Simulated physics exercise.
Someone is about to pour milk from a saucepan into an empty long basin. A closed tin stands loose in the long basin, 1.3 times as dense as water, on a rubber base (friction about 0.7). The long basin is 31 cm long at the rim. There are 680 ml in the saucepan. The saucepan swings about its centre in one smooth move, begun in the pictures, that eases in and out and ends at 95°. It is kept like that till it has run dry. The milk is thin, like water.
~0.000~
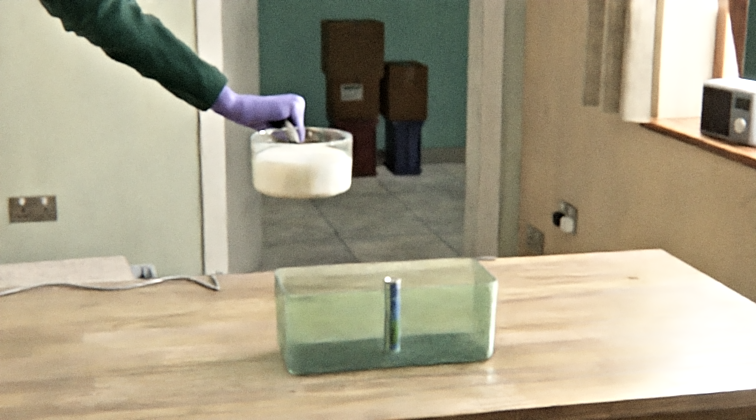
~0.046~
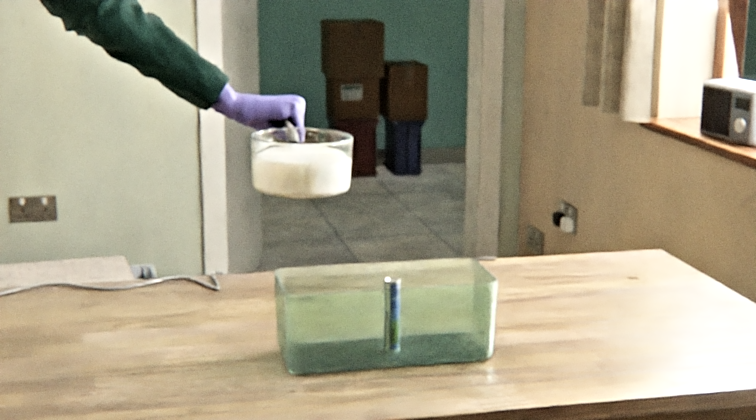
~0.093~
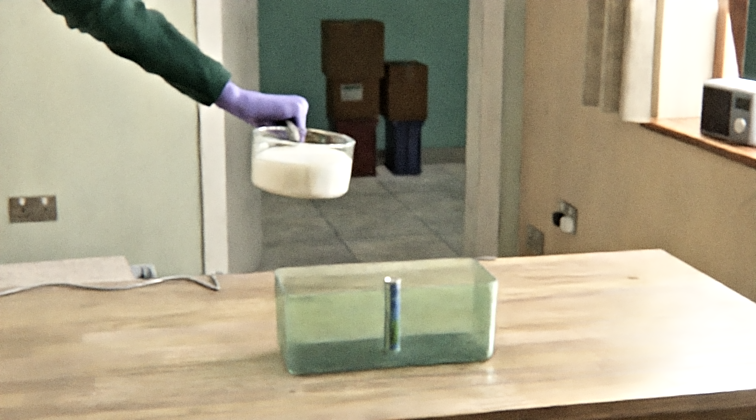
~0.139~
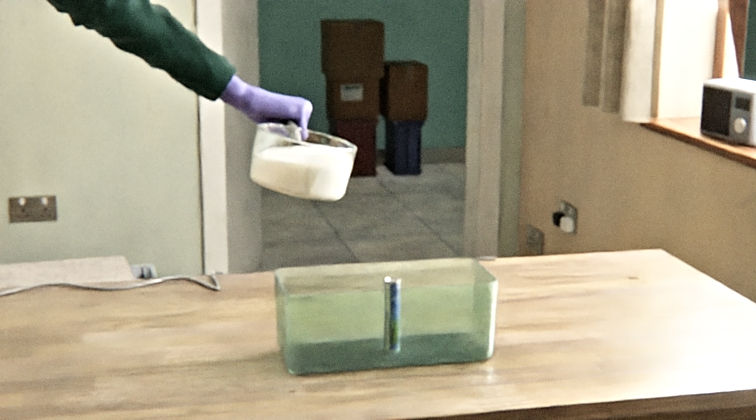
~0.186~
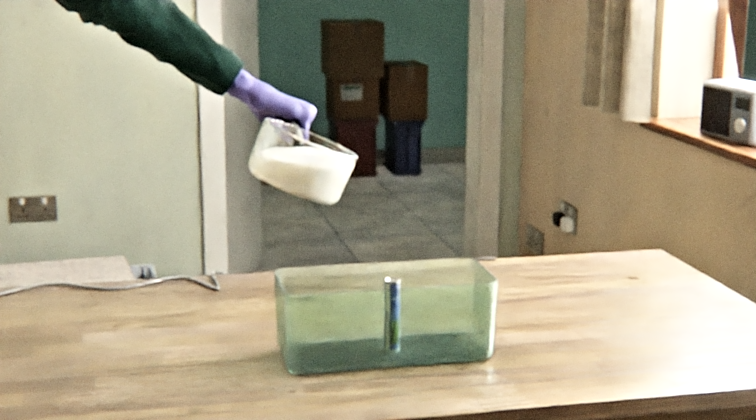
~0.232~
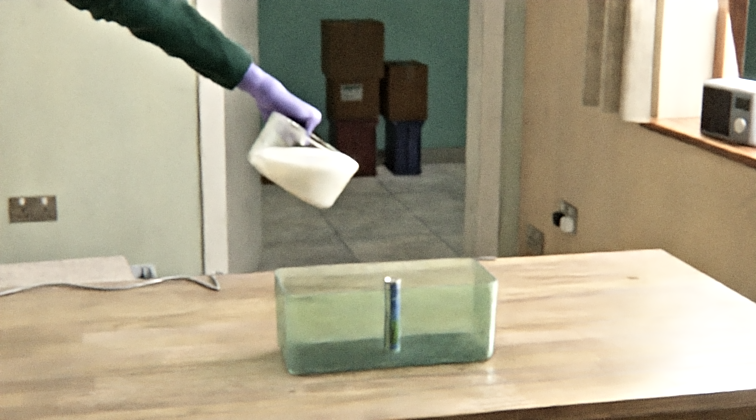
A purple-gloved hand held a clear saucepan of milk above a long glass basin with a closed tin standing inside, then smoothly tilted the pan to the right, more and more steeply.
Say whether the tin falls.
It topples.
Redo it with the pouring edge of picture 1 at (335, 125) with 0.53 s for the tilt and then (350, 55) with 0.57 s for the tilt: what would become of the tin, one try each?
First it falls; then it goes over.
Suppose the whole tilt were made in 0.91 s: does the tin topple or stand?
Then it goes over.
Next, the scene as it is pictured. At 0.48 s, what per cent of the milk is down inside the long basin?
About 12 per cent.
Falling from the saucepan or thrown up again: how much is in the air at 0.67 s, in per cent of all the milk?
Some 12 per cent.
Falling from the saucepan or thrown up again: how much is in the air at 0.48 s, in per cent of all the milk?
Some 52 per cent.
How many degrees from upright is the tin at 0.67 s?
Near 5° from upright.
Then, 0.48 s in, the tilt is 90° and 37 per cent is still to pour; the tin stands where it began.
Then, 0.67 s in, the tilt is 95° and 13 per cent is still to pour; the tin stands where it began.
Then, 0.86 s in, the tilt is 95° and 4 per cent is still to pour; the tin leans 38°.
Then, 1.07 s in, the tilt is 95° and 1 per cent is still to pour; the tin lies on its side.
Finally, the tin lies on its side.
